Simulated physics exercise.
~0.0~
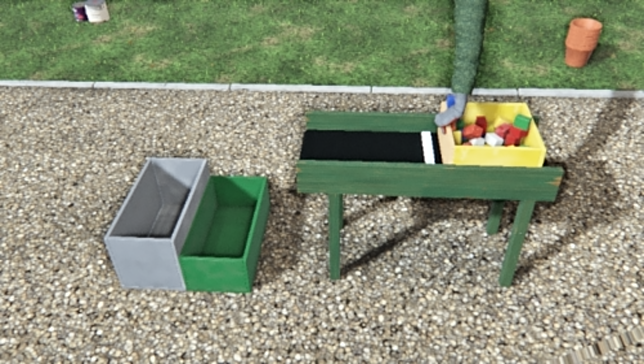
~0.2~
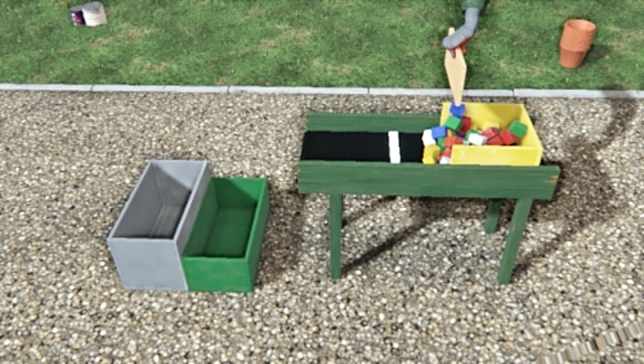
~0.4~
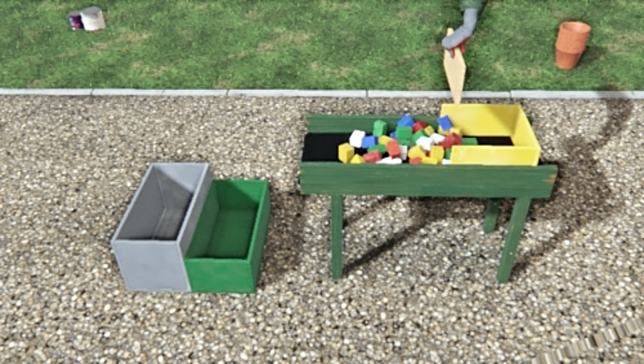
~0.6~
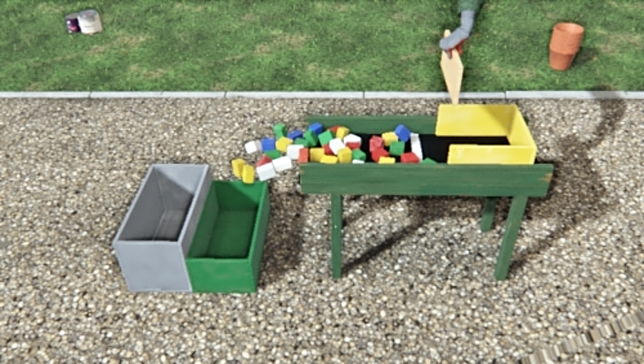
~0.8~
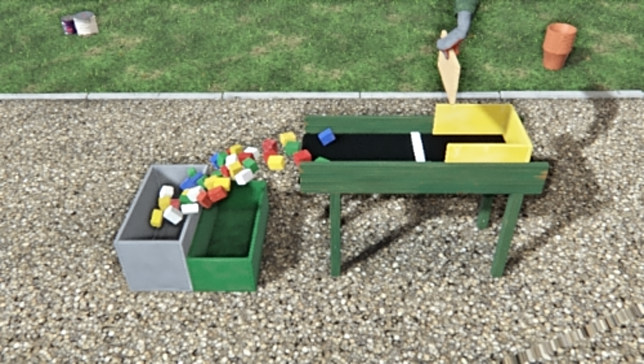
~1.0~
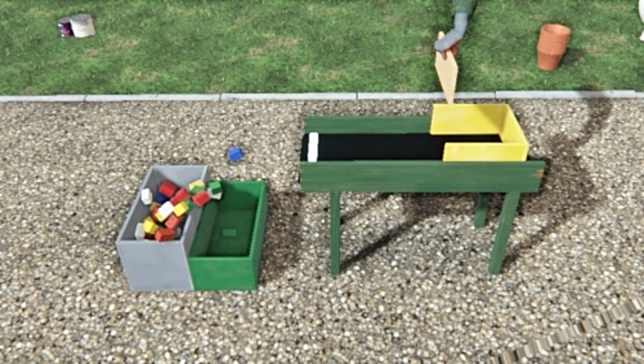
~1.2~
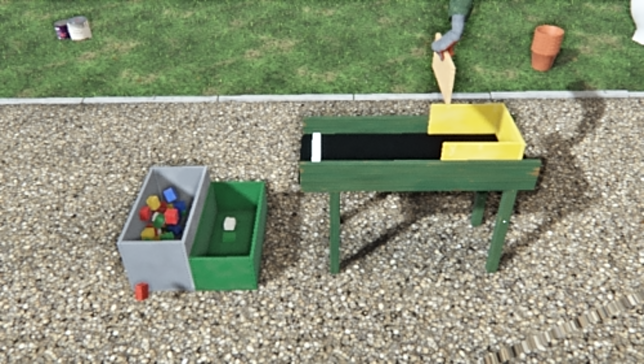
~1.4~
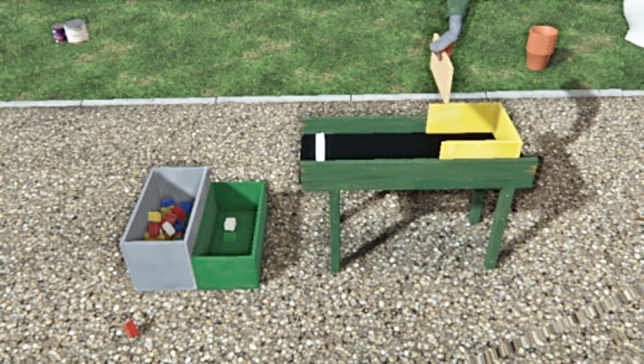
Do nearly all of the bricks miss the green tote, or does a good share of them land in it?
Nearly all of them miss the green tote, which ends up with fewer than one in six of the bricks. Most of the load goes past it into the grey tote.
